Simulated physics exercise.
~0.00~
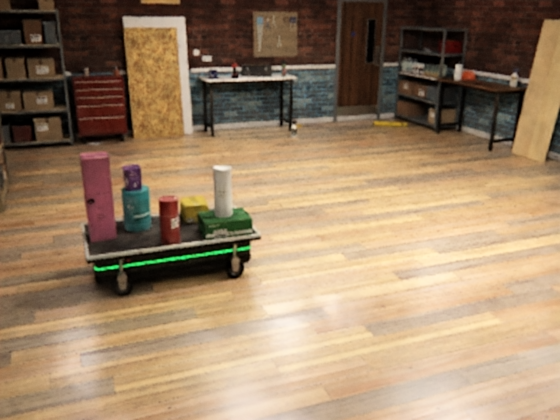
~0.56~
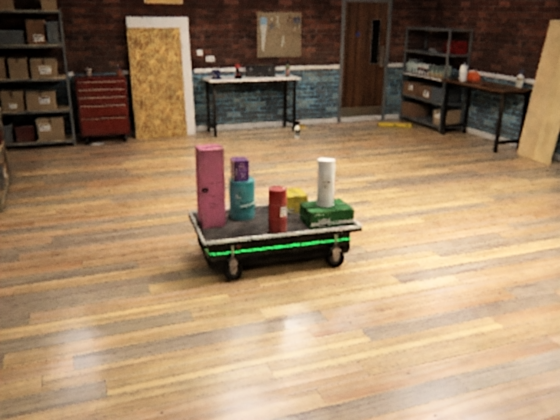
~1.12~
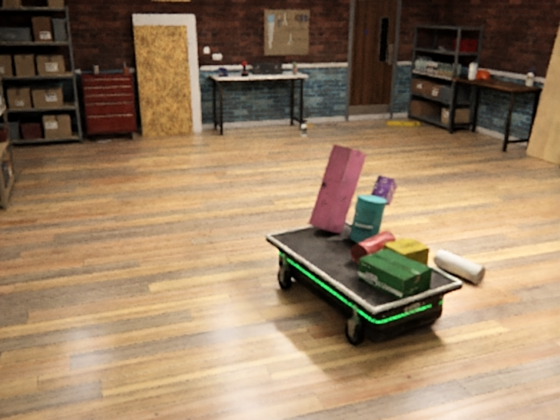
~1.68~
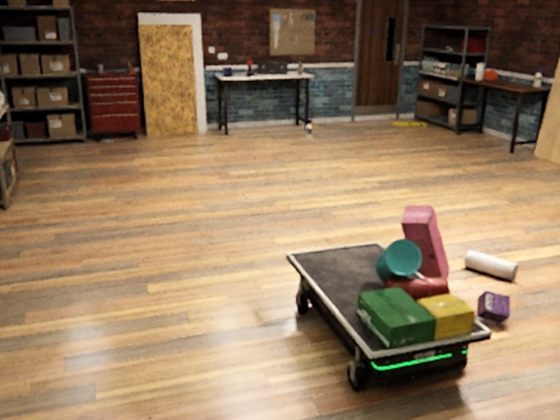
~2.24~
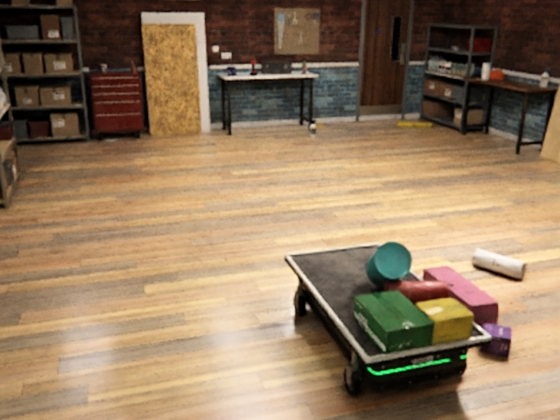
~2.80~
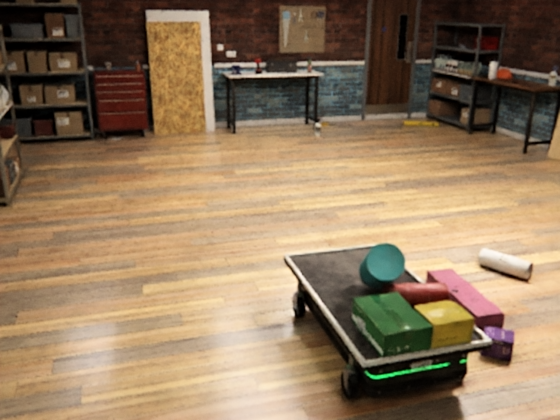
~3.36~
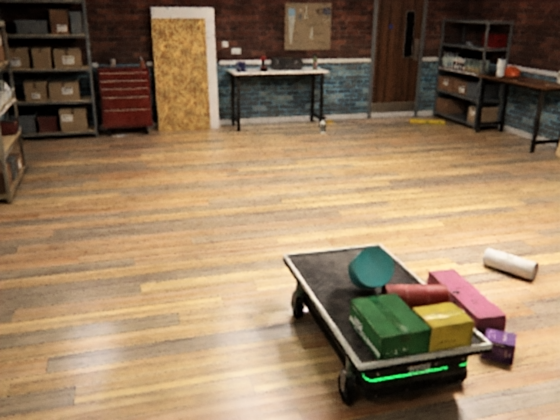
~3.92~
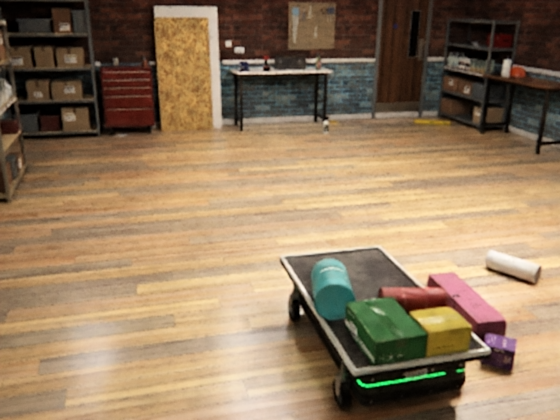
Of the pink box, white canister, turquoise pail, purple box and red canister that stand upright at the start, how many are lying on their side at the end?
All five of them are lying on their side at the end. The turquoise pail and red canister lie on the cart, while the pink box, purple box and white canister are off it.
In a brick-walled workshop with a wooden floor, a cart loaded with colourful boxes and canisters rolls right, then swings toward the viewer as its load topples. It stops with the white canister, purple box and pink box on the floor, while the turquoise pail rolls over on the deck.
